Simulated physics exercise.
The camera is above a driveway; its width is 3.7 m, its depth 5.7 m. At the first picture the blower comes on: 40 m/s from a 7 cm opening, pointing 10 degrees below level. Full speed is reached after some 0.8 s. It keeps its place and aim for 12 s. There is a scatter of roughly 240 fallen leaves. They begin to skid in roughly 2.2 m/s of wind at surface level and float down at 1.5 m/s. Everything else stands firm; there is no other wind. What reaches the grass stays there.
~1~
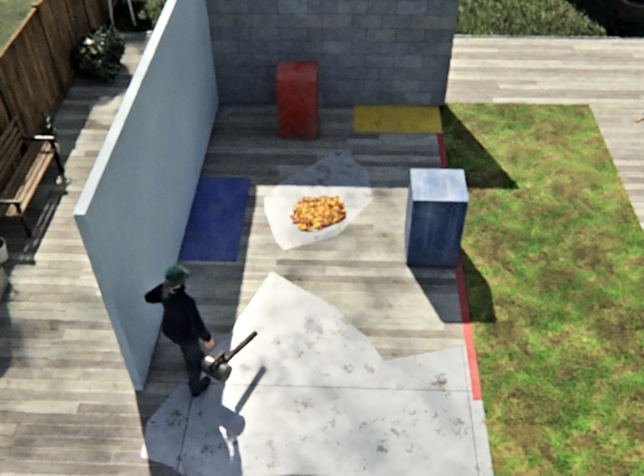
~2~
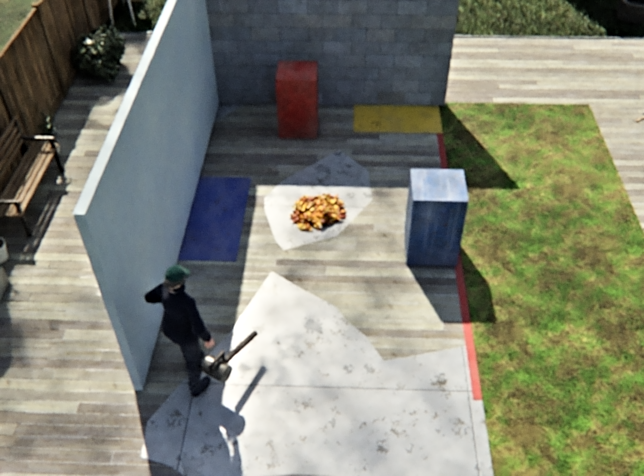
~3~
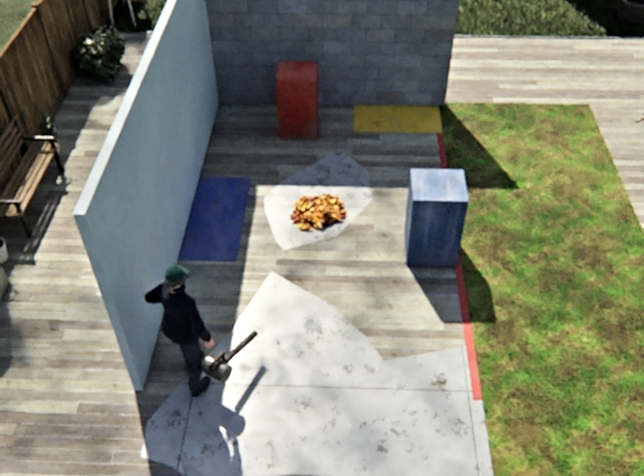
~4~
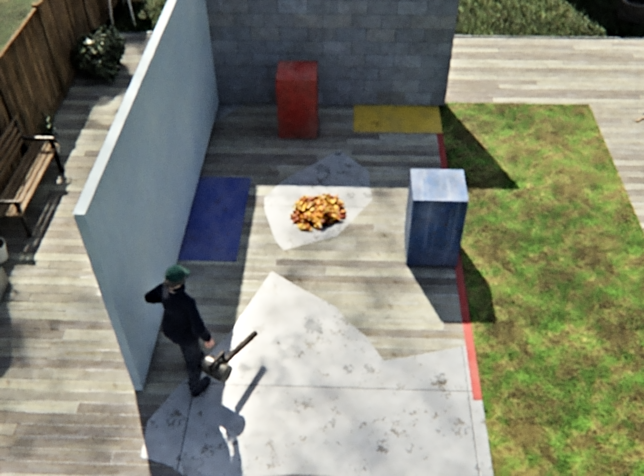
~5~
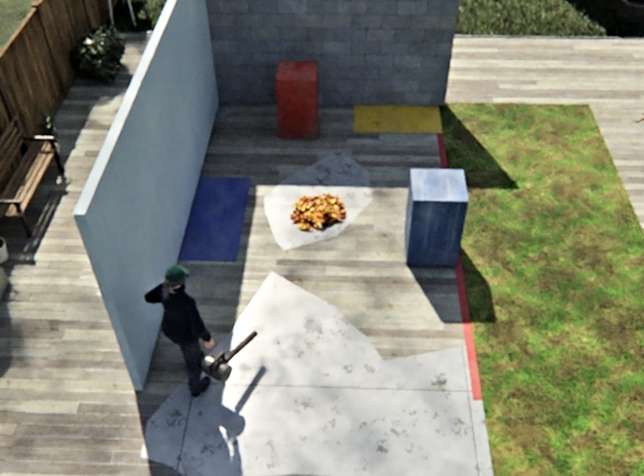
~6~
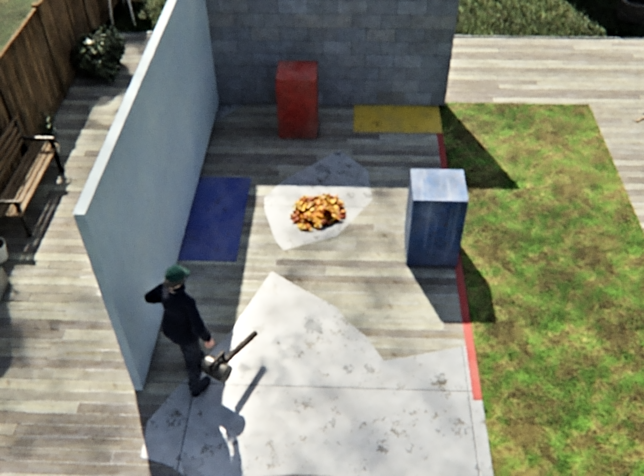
A small heap of orange-brown leaves barely shifts at the start, then lies still on a pale patch between a red bin and a blue one. A figure in dark clothes and a green cap stands motionless at lower left, holding a blower toward the right, and nothing else visibly moves.
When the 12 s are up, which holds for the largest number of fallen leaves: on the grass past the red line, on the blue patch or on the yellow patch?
It is yellow that takes the most.
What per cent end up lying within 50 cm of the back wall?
Some 30 per cent.
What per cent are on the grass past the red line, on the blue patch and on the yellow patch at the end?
Roughly 0 % red, 0 % blue, 40 % yellow.
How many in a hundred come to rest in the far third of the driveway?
Near 90 %.
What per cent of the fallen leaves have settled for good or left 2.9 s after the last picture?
Near 5 %.
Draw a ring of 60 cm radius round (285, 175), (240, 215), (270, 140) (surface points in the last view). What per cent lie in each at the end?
In turn about 30 %, 0 %, 1 %.
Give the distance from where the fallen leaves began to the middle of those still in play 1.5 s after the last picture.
About 1.0 m.
Then, 1.5 s after the last picture the count stands so, 0 % are on the blue patch, 0 % on the grass past the red line and 5 % on the yellow patch; the middle of those still in play is near (339, 174).
Then, 2.9 s after the last picture the count stands so, 0 % are on the blue patch, 0 % on the grass past the red line and 24 % on the yellow patch; the middle of those still in play is near (341, 156).
Then, 5.7 s after the last picture the count stands so, 0 % are on the blue patch, 0 % on the grass past the red line and 37 % on the yellow patch; the middle of those still in play is near (343, 145).
Then, 11.1 s after the last picture, at the end, 0 % are on the blue patch, 0 % on the grass past the red line and 44 % on the yellow patch; the middle of those still in play is near (349, 133).
